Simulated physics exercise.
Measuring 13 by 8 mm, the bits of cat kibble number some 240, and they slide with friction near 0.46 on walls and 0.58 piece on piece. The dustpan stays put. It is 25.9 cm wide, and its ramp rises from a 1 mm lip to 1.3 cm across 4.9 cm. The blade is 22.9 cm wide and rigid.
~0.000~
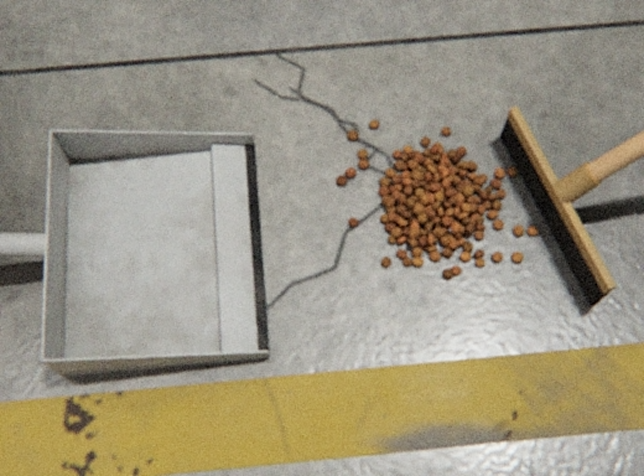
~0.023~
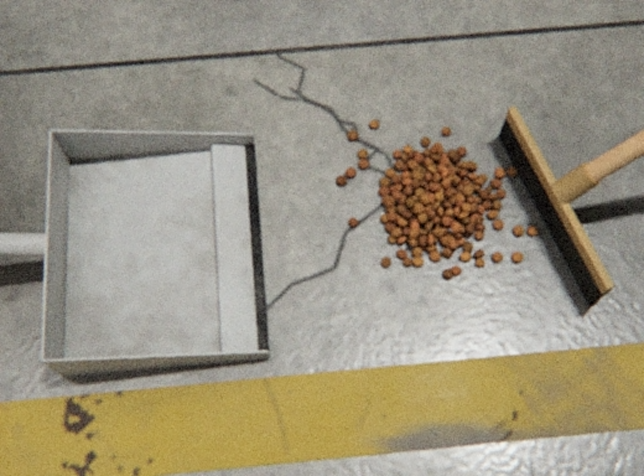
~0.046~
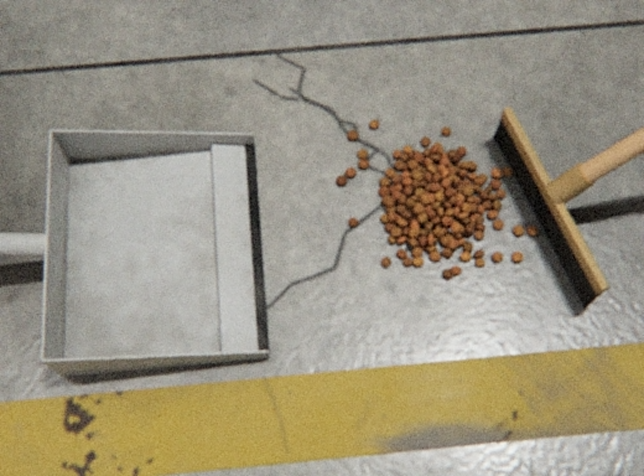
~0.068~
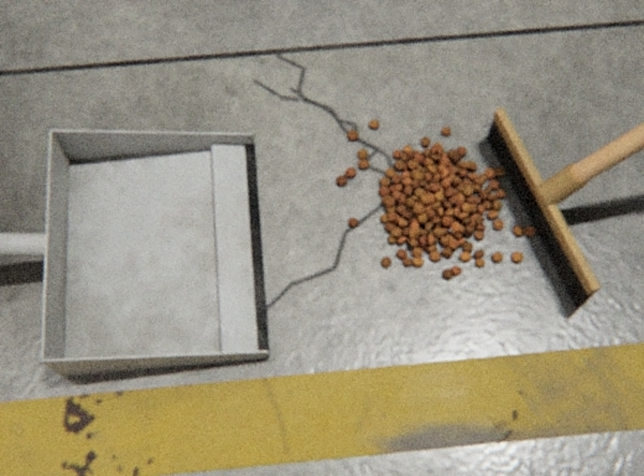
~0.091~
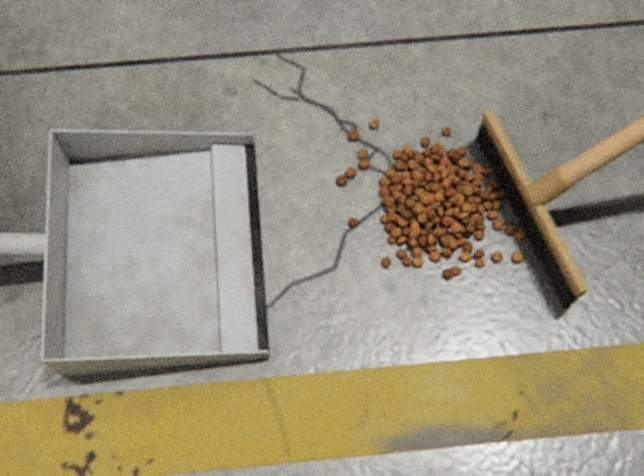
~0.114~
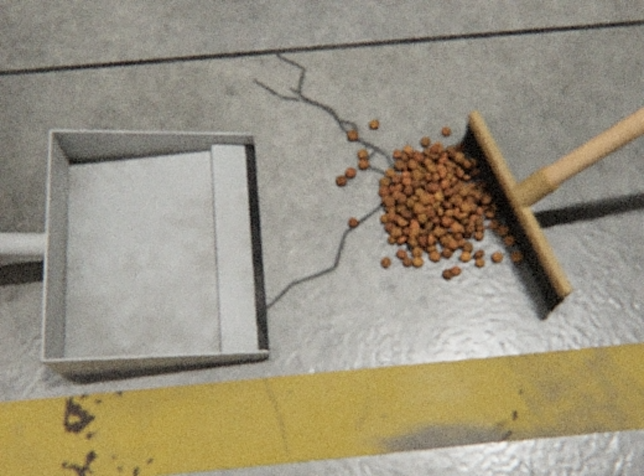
On a grey concrete floor with thin cracks and a yellow stripe, seen from above at a slight angle, everything sits in even light. A pale grey dustpan lies at left, a loose heap of reddish-brown kibble sits right of centre, and a wooden broom with a dark underside leans in at right. The broom slides left, slowly then faster, nudging the heap's right edge, while the pan and camera stay still.
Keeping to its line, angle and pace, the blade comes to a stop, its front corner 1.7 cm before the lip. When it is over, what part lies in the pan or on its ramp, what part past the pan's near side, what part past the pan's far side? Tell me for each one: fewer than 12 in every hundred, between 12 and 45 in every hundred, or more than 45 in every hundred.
As I see it, pan: A moderate fraction, near side: A tiny fraction, far side: A tiny fraction.
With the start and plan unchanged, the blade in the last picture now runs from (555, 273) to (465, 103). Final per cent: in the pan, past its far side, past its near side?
That ends as pan 5, far 15, and near 0.
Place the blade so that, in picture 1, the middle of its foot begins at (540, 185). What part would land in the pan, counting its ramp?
Roughly 25 percent would end up there.
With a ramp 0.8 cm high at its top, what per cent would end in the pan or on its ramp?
That would give something like 30 per cent.
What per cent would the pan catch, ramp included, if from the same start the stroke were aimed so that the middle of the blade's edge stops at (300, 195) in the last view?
Share caught: Approx. 15 %.
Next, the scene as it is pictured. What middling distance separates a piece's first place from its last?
20 cm, roughly.
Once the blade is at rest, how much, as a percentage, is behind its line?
Estimate: Around 5 %.
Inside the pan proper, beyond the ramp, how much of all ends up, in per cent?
Roughly 0 percent.
After 0.28 s, middle of the blade 16 cm from the lip; 0 % over the lip, far side 5 %, near side 0 %.
Then, at 0.40 s, middle of the blade 8 cm from the lip; 0 % over the lip, far side 5 %, near side 0 %.
Then, at 0.64 s, middle of the blade 5 cm from the lip; 30 % over the lip, far side 5 %, near side 0 %.
By 1.0 s all is still; pan 30 %, near side 0 %, far side 5 %, in front of the lip or behind the blade 65 %.
